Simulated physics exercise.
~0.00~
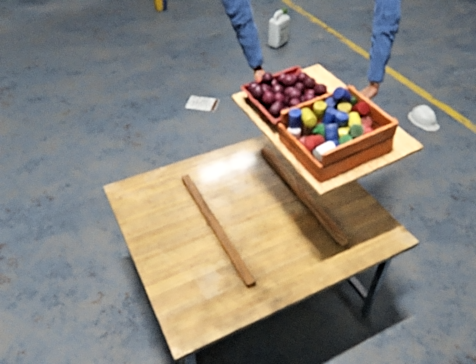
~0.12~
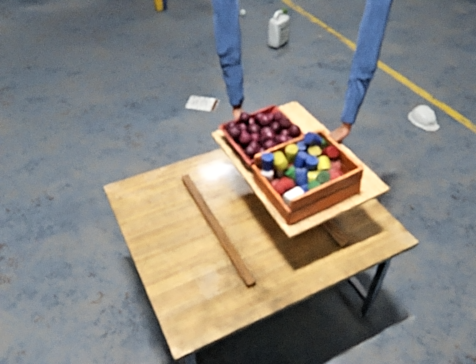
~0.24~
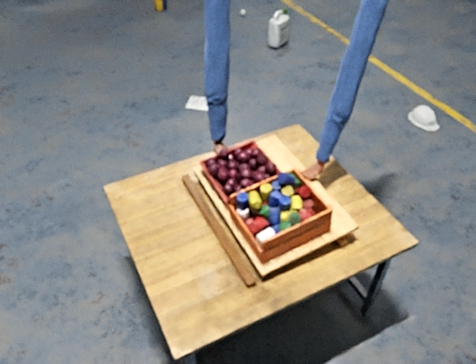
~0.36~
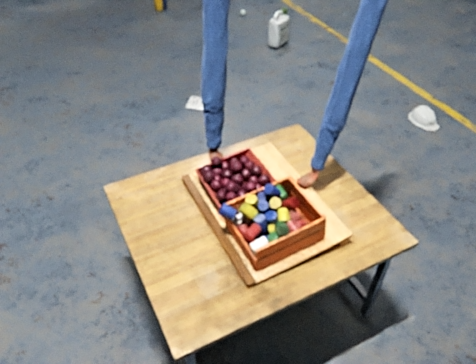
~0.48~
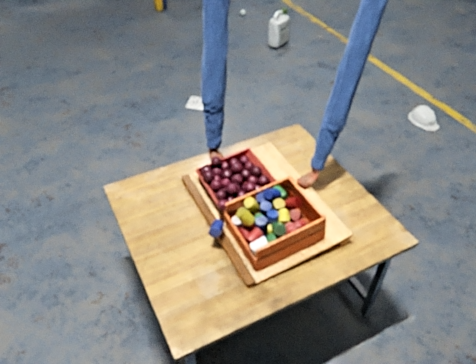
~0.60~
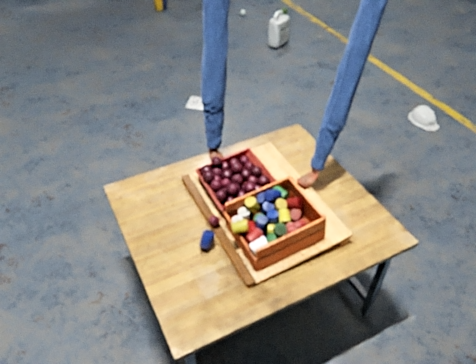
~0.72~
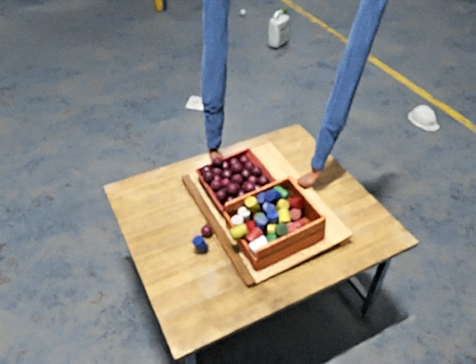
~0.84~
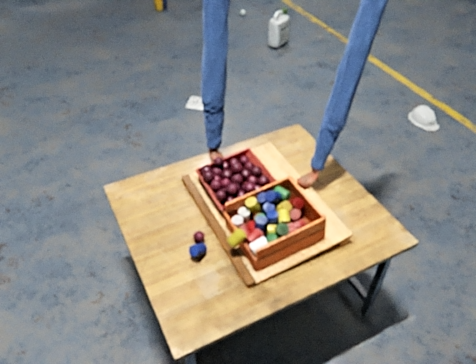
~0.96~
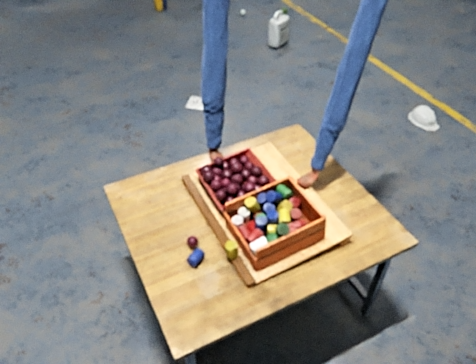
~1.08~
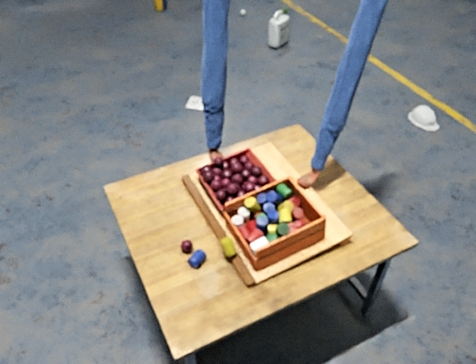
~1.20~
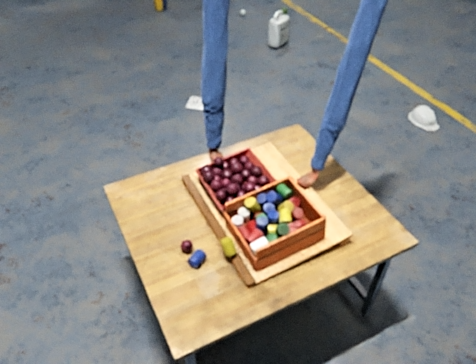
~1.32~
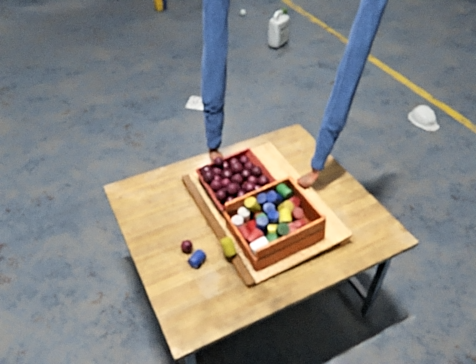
Two hands lowering a board with two open boxes onto a wooden table, three small pieces spilling leftward and coming to rest.
